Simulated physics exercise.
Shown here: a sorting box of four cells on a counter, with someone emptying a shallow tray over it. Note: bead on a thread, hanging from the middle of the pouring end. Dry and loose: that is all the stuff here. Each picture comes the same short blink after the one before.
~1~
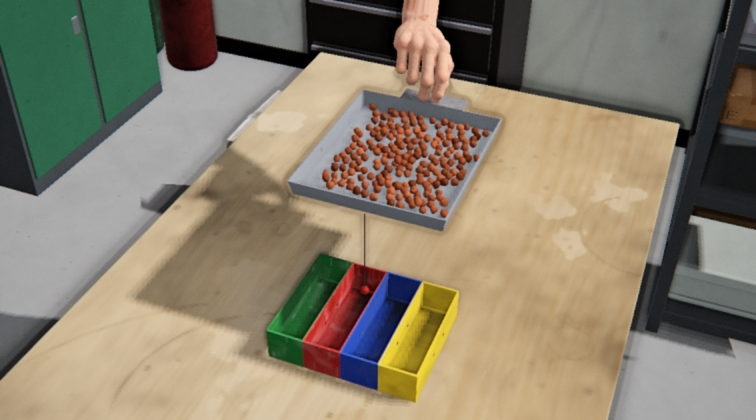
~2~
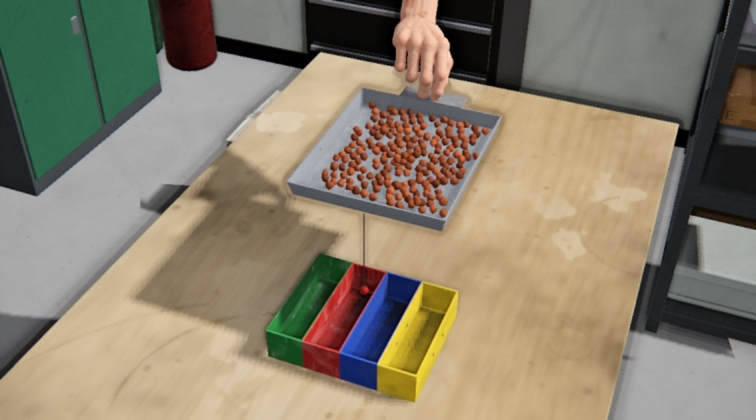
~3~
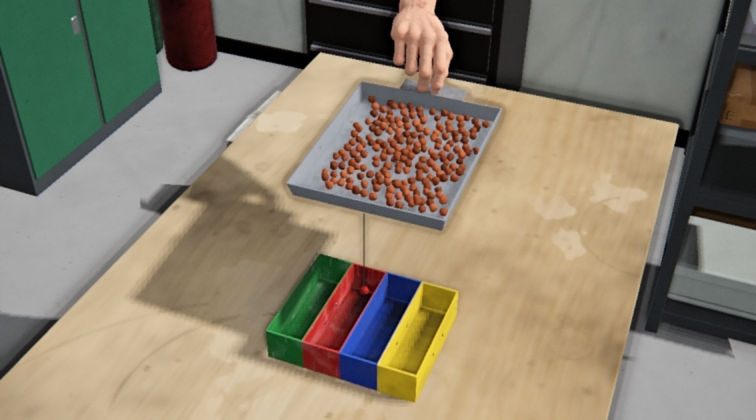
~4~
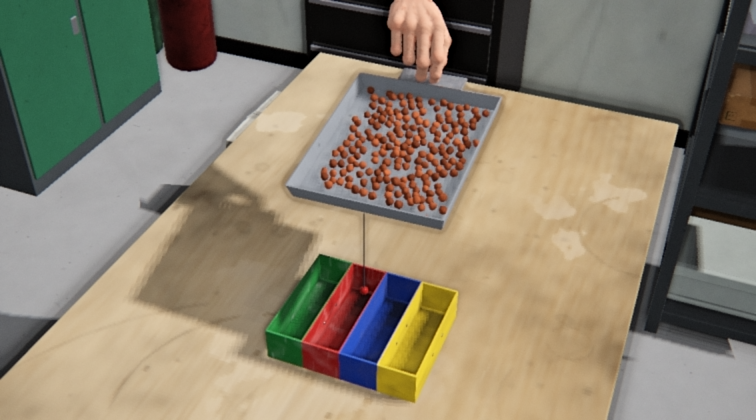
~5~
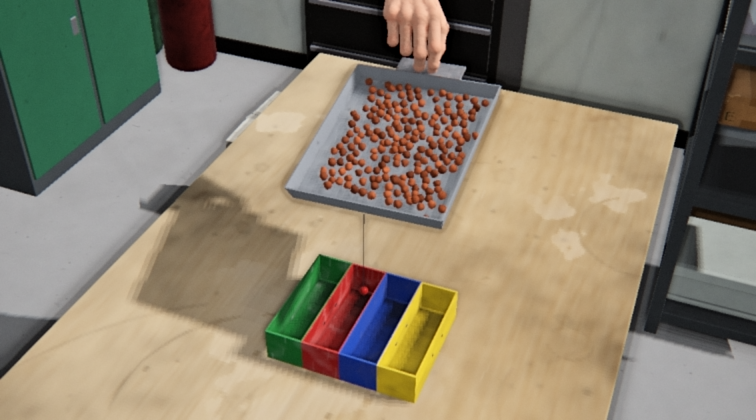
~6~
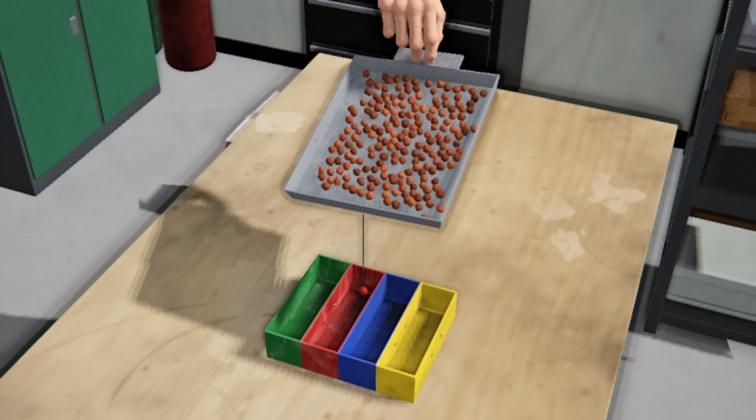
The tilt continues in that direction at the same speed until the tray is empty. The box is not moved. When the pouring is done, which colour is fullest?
Fullest: The green cell.
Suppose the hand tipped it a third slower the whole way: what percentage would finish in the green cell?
I'd expect near 30 per cent.
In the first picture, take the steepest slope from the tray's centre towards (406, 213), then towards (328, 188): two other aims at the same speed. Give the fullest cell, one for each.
First that yellow cell, then the green one.
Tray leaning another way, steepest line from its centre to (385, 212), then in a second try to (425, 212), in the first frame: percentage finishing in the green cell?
10 % and 0 %.
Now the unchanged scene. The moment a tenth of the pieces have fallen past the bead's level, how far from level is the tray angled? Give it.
That would be about 110 degrees from level.
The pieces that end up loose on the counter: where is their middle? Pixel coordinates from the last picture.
Those pieces end up centred close to (246, 334).
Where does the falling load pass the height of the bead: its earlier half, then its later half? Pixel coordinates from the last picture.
Early half: (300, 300); late half: (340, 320).
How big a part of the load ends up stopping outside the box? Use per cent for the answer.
Roughly 20 percent.
Soon after the last picture, tray tipped steeply; nearly all on the tray; a stray few falling or outside the box.
A little later, tray tipped past a quarter turn; nearly all on the tray; a stray few in the blue cell; a stray few falling or outside the box.
Later still, tray tipped past a quarter turn; about a third in the green cell; about a quarter in the blue cell; about a quarter in the red cell; a small part in the yellow cell; about a quarter falling or outside the box.
At rest, tray tipped past a quarter turn; about a third in the green cell; about a quarter in the blue cell; about a quarter in the red cell; a small part in the yellow cell; about a quarter outside the box.
